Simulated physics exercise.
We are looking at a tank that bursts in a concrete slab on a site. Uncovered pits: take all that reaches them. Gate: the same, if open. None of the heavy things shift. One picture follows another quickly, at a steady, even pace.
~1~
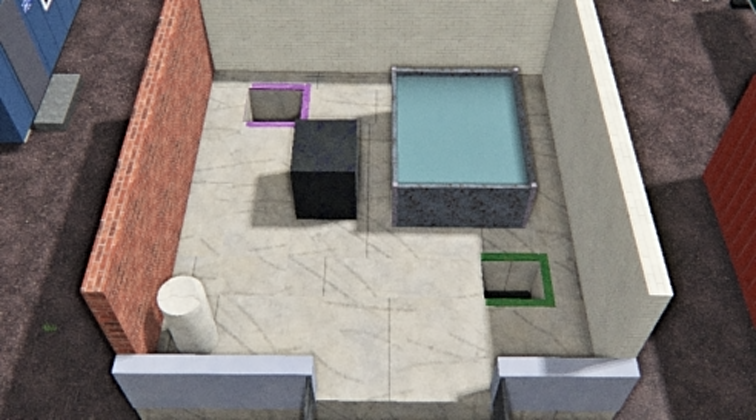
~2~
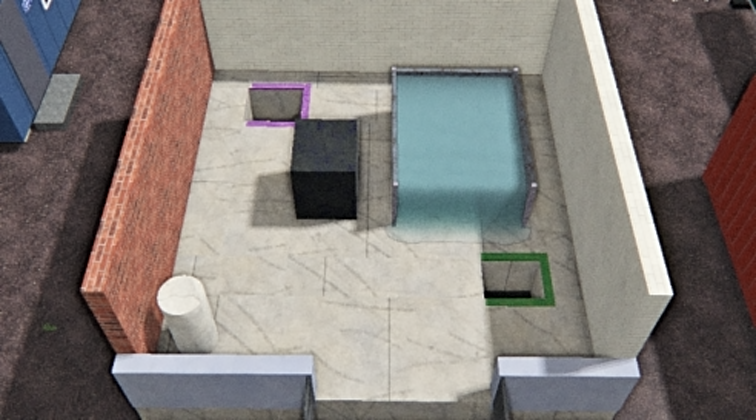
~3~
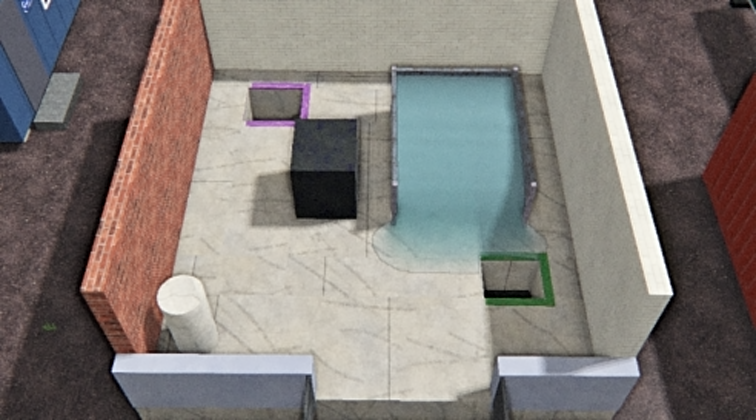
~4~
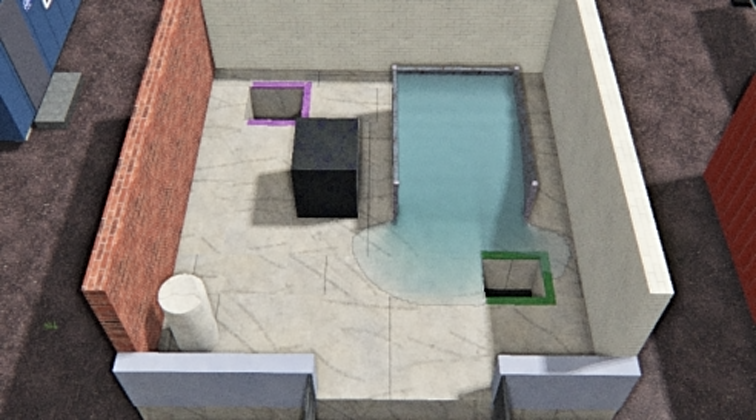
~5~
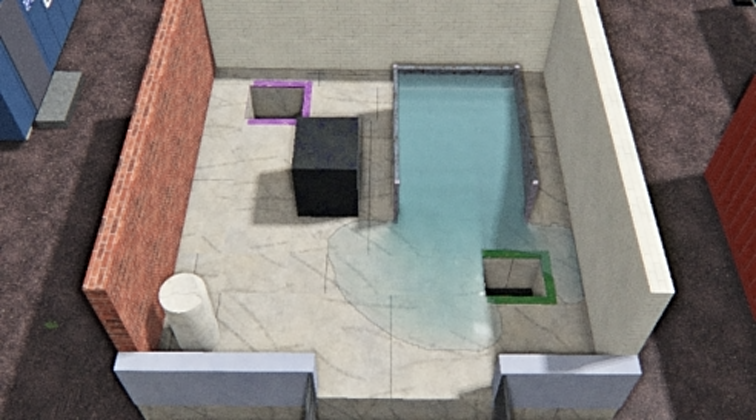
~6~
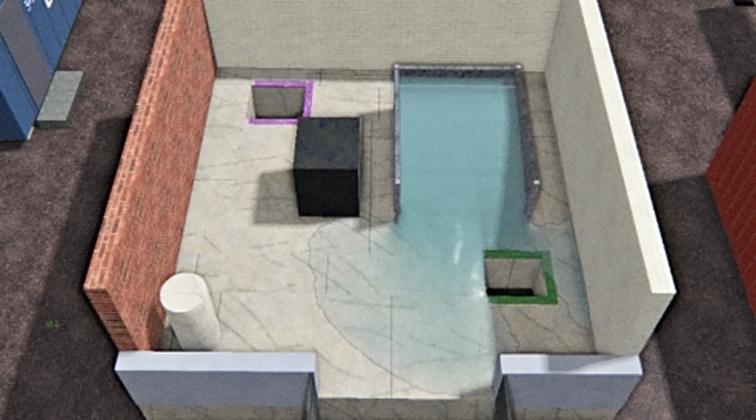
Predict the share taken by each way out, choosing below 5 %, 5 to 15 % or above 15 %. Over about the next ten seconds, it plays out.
The gate gets a sizeable chunk - beyond fifteen per cent; the purple pit gets a mere sliver - short of five per cent; the green pit gets a sizeable chunk - beyond fifteen per cent.
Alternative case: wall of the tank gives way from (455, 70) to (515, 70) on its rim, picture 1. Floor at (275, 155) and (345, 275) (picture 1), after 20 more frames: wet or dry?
The first ends up soaked, the second ends up unsoaked.
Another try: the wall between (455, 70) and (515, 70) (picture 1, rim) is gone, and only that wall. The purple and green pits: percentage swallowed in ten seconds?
Purple takes 25 in a hundred, green takes 12 in a hundred.
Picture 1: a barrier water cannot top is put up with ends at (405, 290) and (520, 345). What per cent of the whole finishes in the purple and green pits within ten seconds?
Shares in percent - purple: 6; green: 60.
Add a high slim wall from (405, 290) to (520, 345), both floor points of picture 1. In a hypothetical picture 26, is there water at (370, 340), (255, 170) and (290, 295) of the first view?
In turn: Flooded, not flooded, flooded.
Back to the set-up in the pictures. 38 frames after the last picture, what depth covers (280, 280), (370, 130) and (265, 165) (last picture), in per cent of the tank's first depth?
At the three places, in the order asked: Around 2, 0 and 2 per cent.
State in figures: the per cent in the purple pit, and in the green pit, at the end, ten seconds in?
Shares, in order: 2 % and 44 %.
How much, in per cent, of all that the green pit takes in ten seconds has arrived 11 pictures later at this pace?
Approximately 55 per cent.
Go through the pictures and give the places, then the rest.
In the first frame, still water in the open tank at (459, 128).
In the second frame, water pours out at (460, 213) and has run to (389, 227).
In the third frame, the front is at (380, 247), out from the gap at (460, 213).
In the fourth frame, the front is at (368, 270), out from the gap at (461, 214).
In the fifth frame, the front is at (422, 342), out from the gap at (461, 213).
In the sixth frame, water pours out at (462, 213) and has run to a hidden place.
A moment on, water covers 35 % of the floor; the gate 6 %, the purple pit 0 %, the green pit 15 %.
Next, water covers 40 % of the floor; the gate 16 %, the purple pit 0 %, the green pit 24 %.
Then, water covers 45 % of the floor; the gate 27 %, the purple pit 0 %, the green pit 32 %.
Later, water covers 70 % of the floor; the gate 35 %, the purple pit 0 %, the green pit 40 %.
In the end, water covers 55 % of the floor; the gate 39 %, the purple pit 2 %, the green pit 44 %.
